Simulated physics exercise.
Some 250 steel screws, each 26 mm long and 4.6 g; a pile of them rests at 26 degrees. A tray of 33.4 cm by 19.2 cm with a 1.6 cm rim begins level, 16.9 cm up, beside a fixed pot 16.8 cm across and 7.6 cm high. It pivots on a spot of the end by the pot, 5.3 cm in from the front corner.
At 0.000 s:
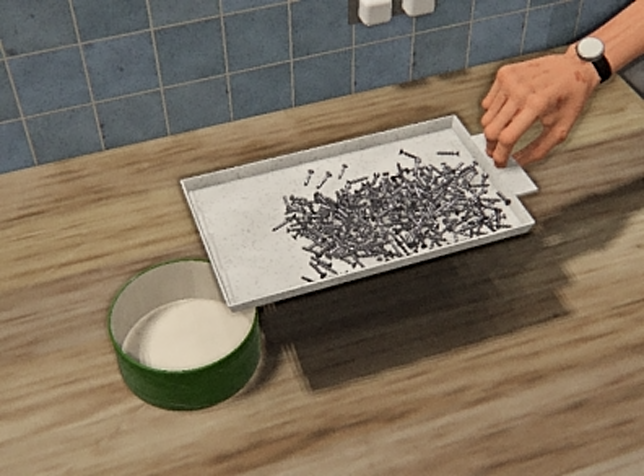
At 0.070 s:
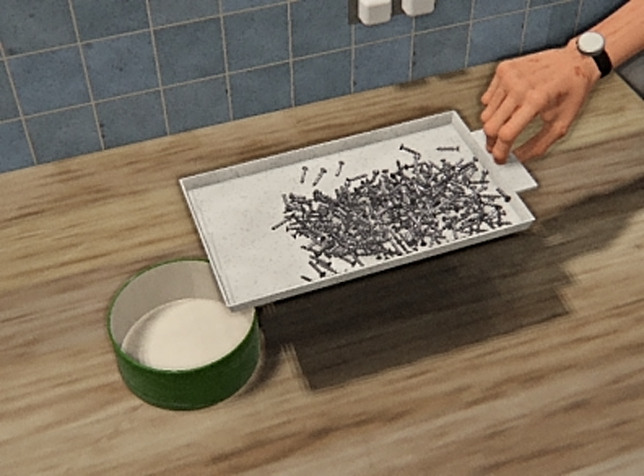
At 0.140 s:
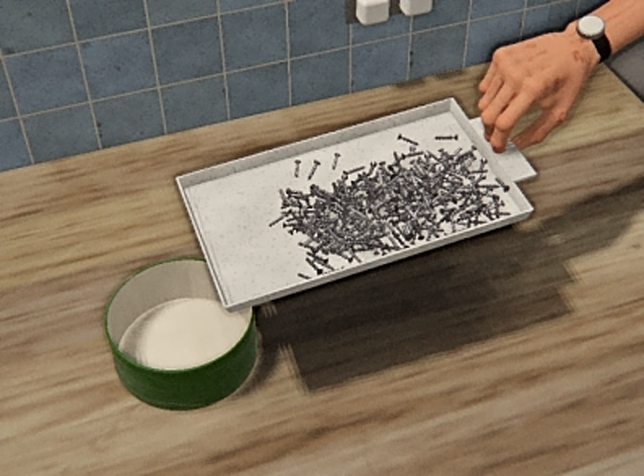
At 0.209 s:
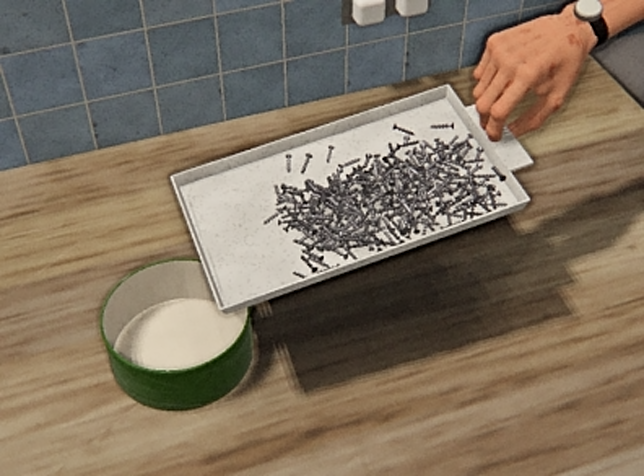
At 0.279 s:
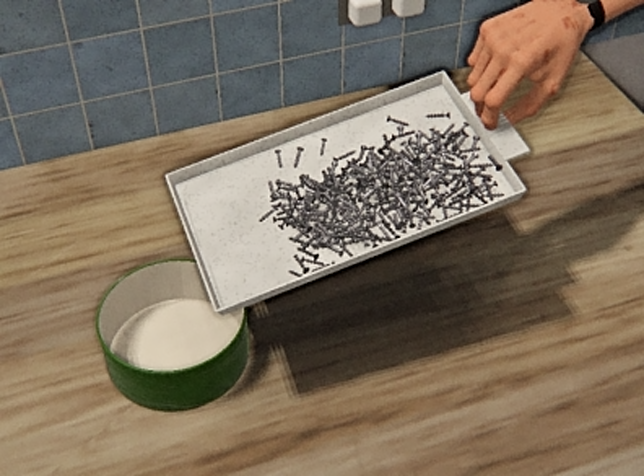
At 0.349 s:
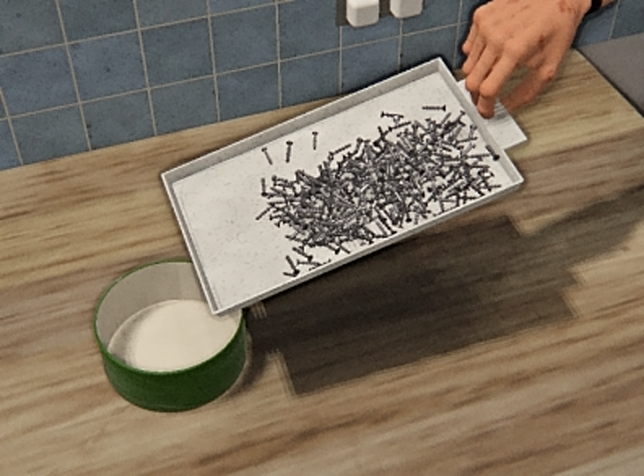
A hand lifts the right end of a white tray of screws, tilting it leftward.
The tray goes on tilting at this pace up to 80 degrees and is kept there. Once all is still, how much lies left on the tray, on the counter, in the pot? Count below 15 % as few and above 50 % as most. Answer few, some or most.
Left on the tray: Few; on the counter: Most; in the pot: Some.
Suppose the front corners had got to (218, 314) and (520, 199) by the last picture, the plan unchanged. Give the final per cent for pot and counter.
Pot 0, counter 100.
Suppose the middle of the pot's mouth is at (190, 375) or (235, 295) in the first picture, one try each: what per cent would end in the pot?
Some 95 and 10 per cent.
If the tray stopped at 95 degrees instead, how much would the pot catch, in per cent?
It would be near 35 per cent.
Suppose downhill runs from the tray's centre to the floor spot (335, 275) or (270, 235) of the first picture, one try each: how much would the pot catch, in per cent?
Some 0 and 80 per cent.
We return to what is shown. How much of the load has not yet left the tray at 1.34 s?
Some 40 per cent of the load.
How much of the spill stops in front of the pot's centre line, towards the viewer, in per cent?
About 100 per cent.
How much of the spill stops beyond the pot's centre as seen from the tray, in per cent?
Some 60 per cent.
After 0.94 s, tilt 45 degrees; the tray holds 100 %, the pot 0 %.
After 1.34 s, tilt 66 degrees; the tray holds 40 %, the pot 20 %.
After 1.82 s, tilt 80 degrees; the tray holds 10 %, the pot 30 %.
In the end, at 3.1 s, tray 0 %, counter 65 %, pot 30 %.
